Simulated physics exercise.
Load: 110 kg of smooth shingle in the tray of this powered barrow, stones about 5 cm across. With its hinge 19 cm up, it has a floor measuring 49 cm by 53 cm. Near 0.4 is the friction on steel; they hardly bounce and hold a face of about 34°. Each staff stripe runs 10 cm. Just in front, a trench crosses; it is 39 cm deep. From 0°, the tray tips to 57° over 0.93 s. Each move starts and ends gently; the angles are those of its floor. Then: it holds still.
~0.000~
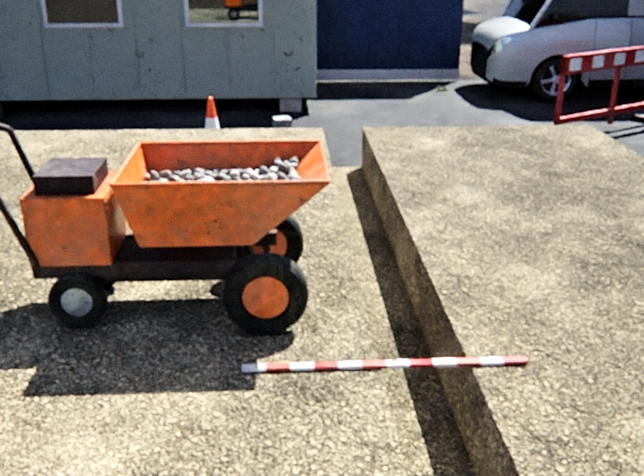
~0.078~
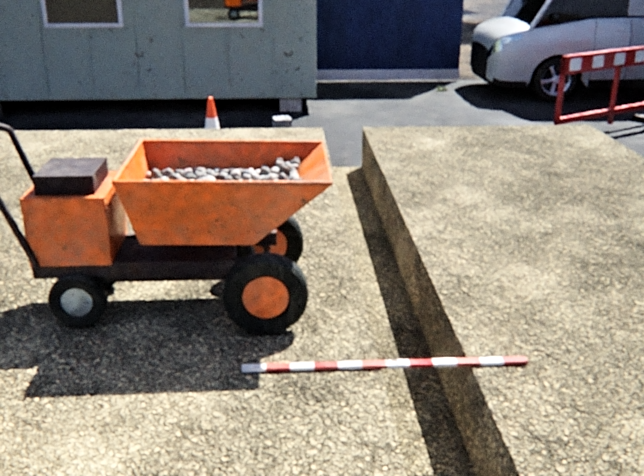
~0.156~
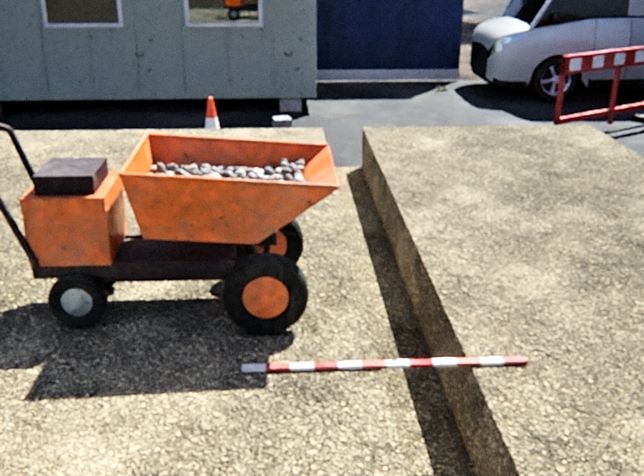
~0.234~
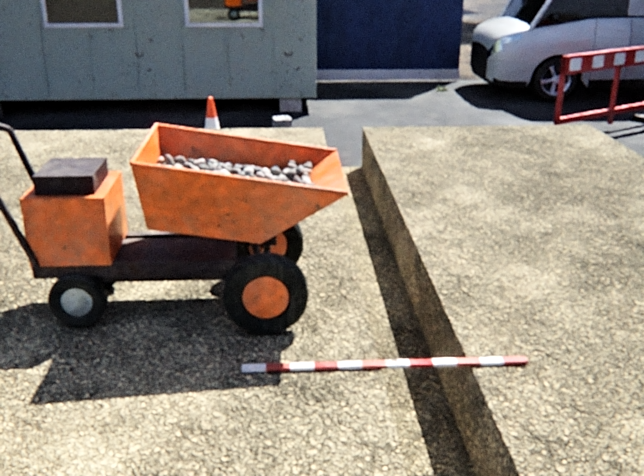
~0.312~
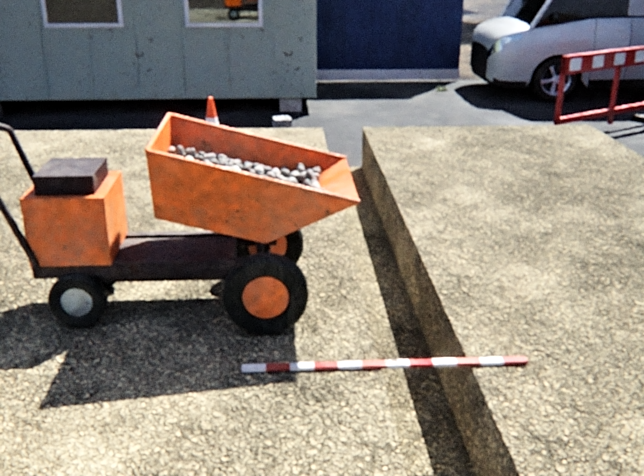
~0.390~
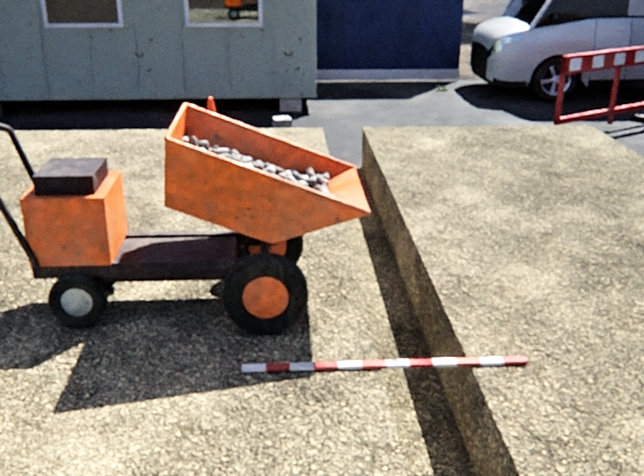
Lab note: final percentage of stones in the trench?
Approx. 68 %.
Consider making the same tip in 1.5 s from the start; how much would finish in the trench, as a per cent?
Near 80 per cent.
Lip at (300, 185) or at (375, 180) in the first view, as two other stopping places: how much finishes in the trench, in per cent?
95 and 25 %.
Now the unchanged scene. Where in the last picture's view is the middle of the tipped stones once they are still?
The stones end up centred near (422, 349).
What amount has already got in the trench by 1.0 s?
15 per cent, give or take.
After 0.7 s the floor is at 48°; 100 % in the tray; the foremost stones are at (374, 241).
After 1.0 s the floor is at 57°; 87 % in the tray, 13 % in the trench; the foremost stones are at (442, 303).
After 1.4 s the floor is at 57°; 38 % in the tray, 35 % in the trench, 26 % past the trench; the foremost stones are at (530, 297).
After 3.3 s the floor is at 57°; 0 % in the tray, 68 % in the trench, 32 % past the trench; the foremost stones are at (635, 295).
